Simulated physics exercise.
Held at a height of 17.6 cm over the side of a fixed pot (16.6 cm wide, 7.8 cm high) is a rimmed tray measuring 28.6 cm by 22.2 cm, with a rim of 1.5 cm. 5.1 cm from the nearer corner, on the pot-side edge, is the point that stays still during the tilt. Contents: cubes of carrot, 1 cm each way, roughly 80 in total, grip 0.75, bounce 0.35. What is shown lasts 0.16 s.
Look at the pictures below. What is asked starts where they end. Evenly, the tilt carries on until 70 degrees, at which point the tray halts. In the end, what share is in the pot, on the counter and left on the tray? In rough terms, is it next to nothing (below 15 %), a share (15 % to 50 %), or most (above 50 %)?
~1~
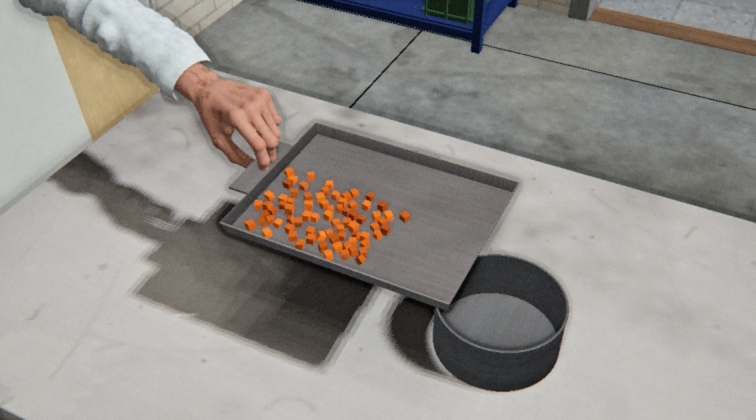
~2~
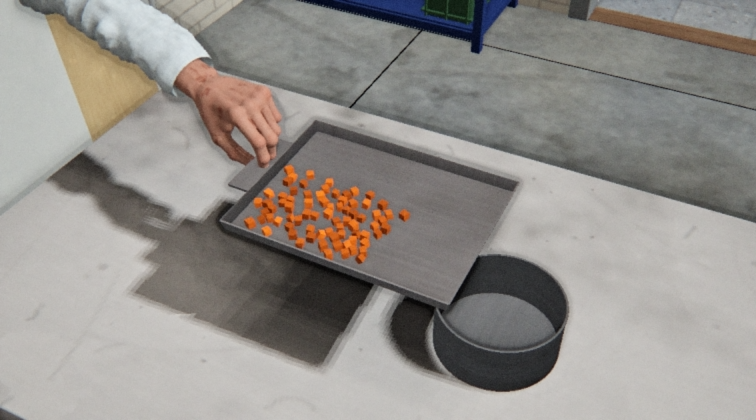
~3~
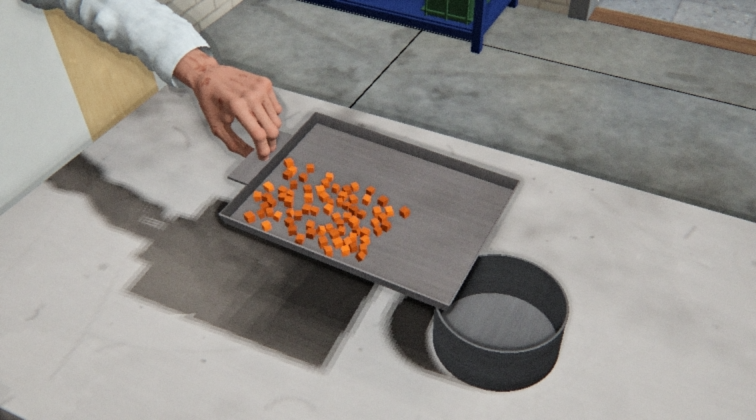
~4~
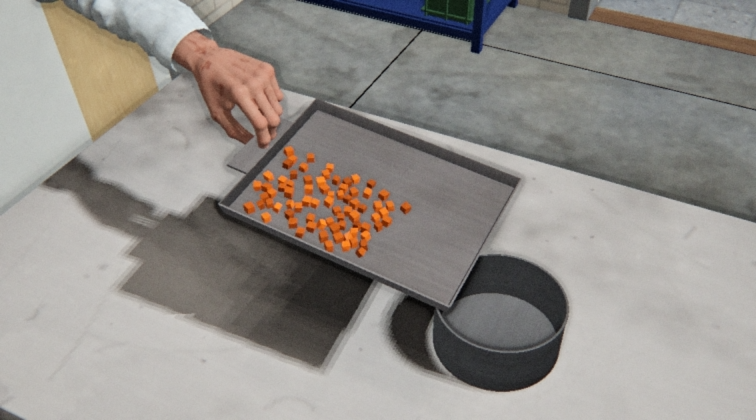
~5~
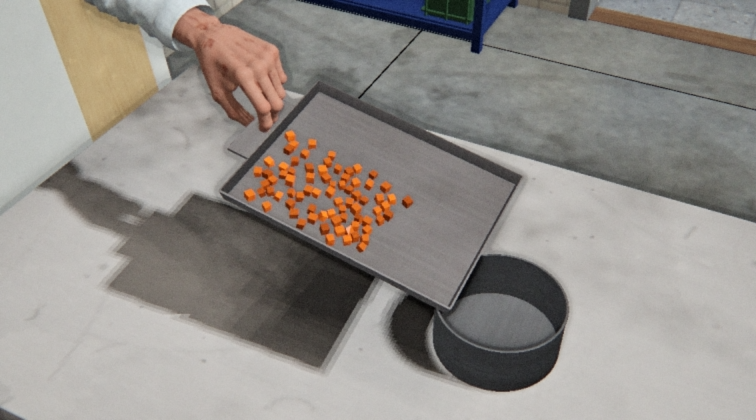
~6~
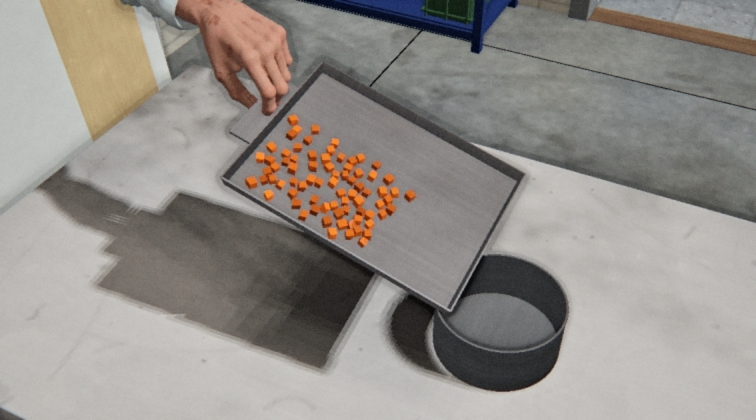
In the end pot: A minor fraction; counter: The main fraction; left on the tray: A minor fraction.
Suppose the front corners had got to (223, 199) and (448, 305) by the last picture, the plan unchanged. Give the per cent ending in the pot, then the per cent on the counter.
Split: Pot = 0, counter = 90.
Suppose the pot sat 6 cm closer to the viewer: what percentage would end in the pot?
Around 25 per cent.
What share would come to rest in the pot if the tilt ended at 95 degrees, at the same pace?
Around 0 in a hundred.
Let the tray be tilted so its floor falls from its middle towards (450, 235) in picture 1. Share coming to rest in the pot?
Some 40 per cent.
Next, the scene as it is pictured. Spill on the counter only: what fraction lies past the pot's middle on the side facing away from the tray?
It comes to near 90 percent.
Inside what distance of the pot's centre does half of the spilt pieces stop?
26 cm.
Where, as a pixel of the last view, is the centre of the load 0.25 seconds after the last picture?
Estimated centre of load: Around (400, 177).
Then, 0.15 s after the last picture, tilt 47 degrees; the tray holds 100 %, the pot 0 %.
Then, 0.25 s after the last picture, tilt 65 degrees; the tray holds 100 %, the pot 0 %.
Then, 0.48 s after the last picture, tilt 70 degrees; the tray holds 10 %, the pot 0 %.
In the end, pot 0 %, counter 95 %, tray 5 %.
